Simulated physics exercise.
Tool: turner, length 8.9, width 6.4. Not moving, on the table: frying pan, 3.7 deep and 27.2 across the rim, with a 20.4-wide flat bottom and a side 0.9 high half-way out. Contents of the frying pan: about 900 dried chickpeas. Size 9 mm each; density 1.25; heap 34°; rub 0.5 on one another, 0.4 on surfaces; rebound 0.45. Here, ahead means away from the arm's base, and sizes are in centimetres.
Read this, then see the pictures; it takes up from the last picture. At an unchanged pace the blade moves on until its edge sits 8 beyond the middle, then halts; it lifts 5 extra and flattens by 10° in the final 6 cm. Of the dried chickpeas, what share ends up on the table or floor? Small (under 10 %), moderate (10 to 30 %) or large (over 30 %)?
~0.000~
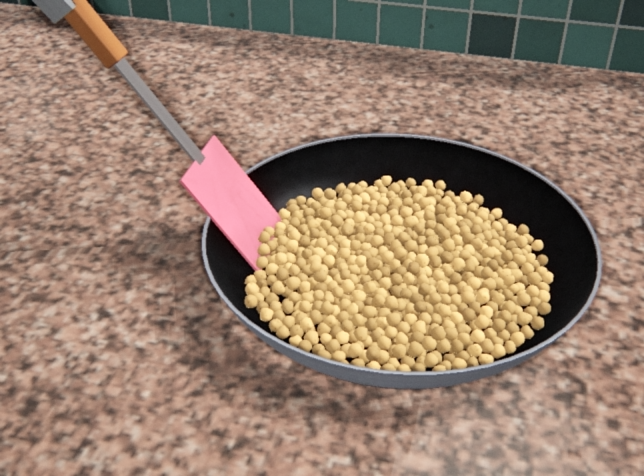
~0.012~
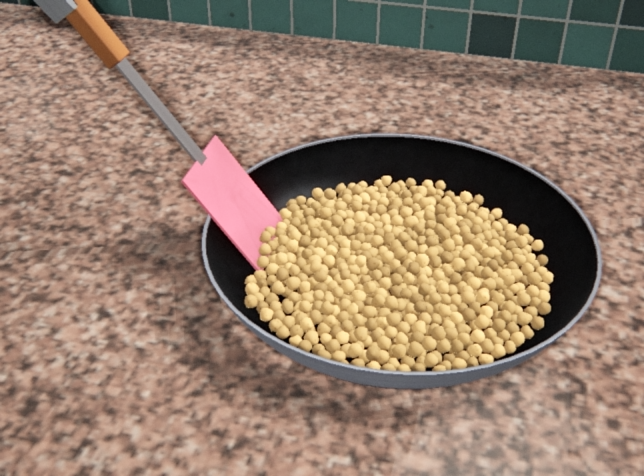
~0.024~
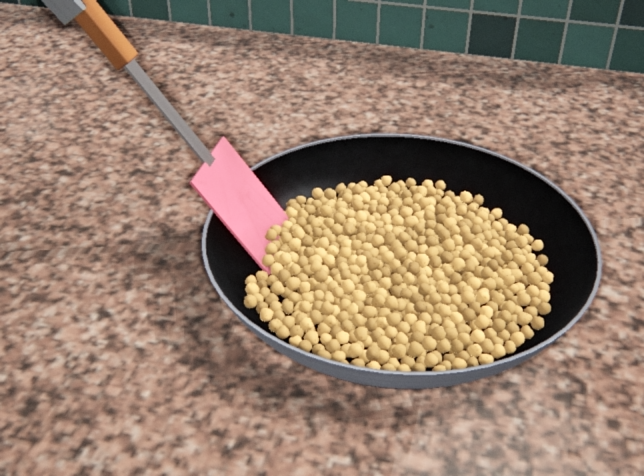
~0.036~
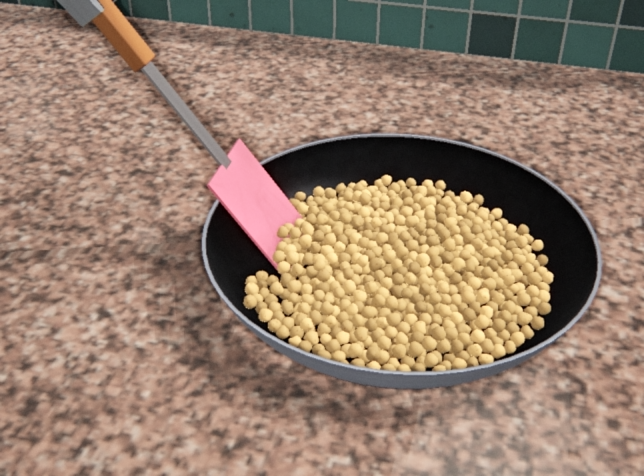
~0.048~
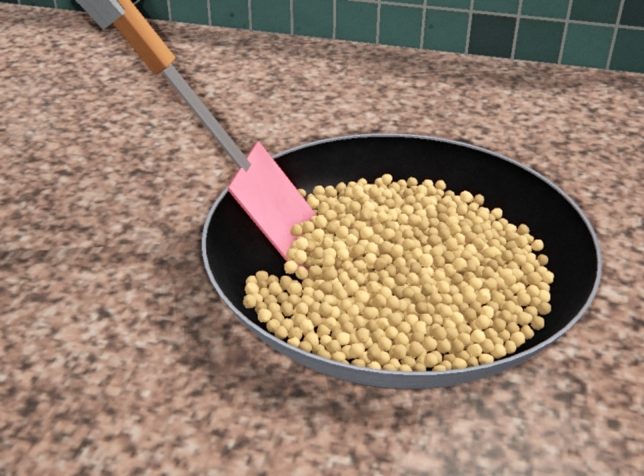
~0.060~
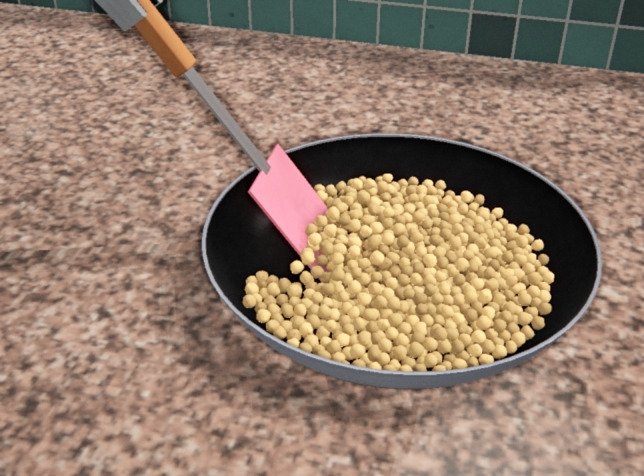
Moderate.
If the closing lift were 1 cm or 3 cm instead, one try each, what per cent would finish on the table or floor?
I'd say close to 10 percent for the first and close to 15 percent for the second.
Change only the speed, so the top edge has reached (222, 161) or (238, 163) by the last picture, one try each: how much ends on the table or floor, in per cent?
Estimates: Near 0 %, near 5 %.
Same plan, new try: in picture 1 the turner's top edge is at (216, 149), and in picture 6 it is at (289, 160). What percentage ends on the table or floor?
My guess would be close to 15 per cent.
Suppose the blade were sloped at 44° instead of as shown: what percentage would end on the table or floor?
That would leave close to 15 per cent on the table or floor.
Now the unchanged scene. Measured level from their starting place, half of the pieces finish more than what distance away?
About 3 centimetres.
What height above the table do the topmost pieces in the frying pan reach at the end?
Height at rest: Roughly 3.5 cm.
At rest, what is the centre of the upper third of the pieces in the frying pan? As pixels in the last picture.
(503, 260).
After 0.09 s, sloping 53°, highest piece 7 above the table; 900 in the frying pan.
After 0.12 s, sloping 50°, highest piece 8 above the table; 900 in the frying pan.
After 0.34 s, sloping 43°, highest piece 6 above the table; 760 in the frying pan, 133 on the table or floor, 7 on the blade or in flight.
After 1.39 s, sloping 43°, highest piece 3 above the table; 760 in the frying pan, 140 on the table or floor.
At rest, 760 in the frying pan, 140 on the table or floor. That is 16 % on the table or floor.
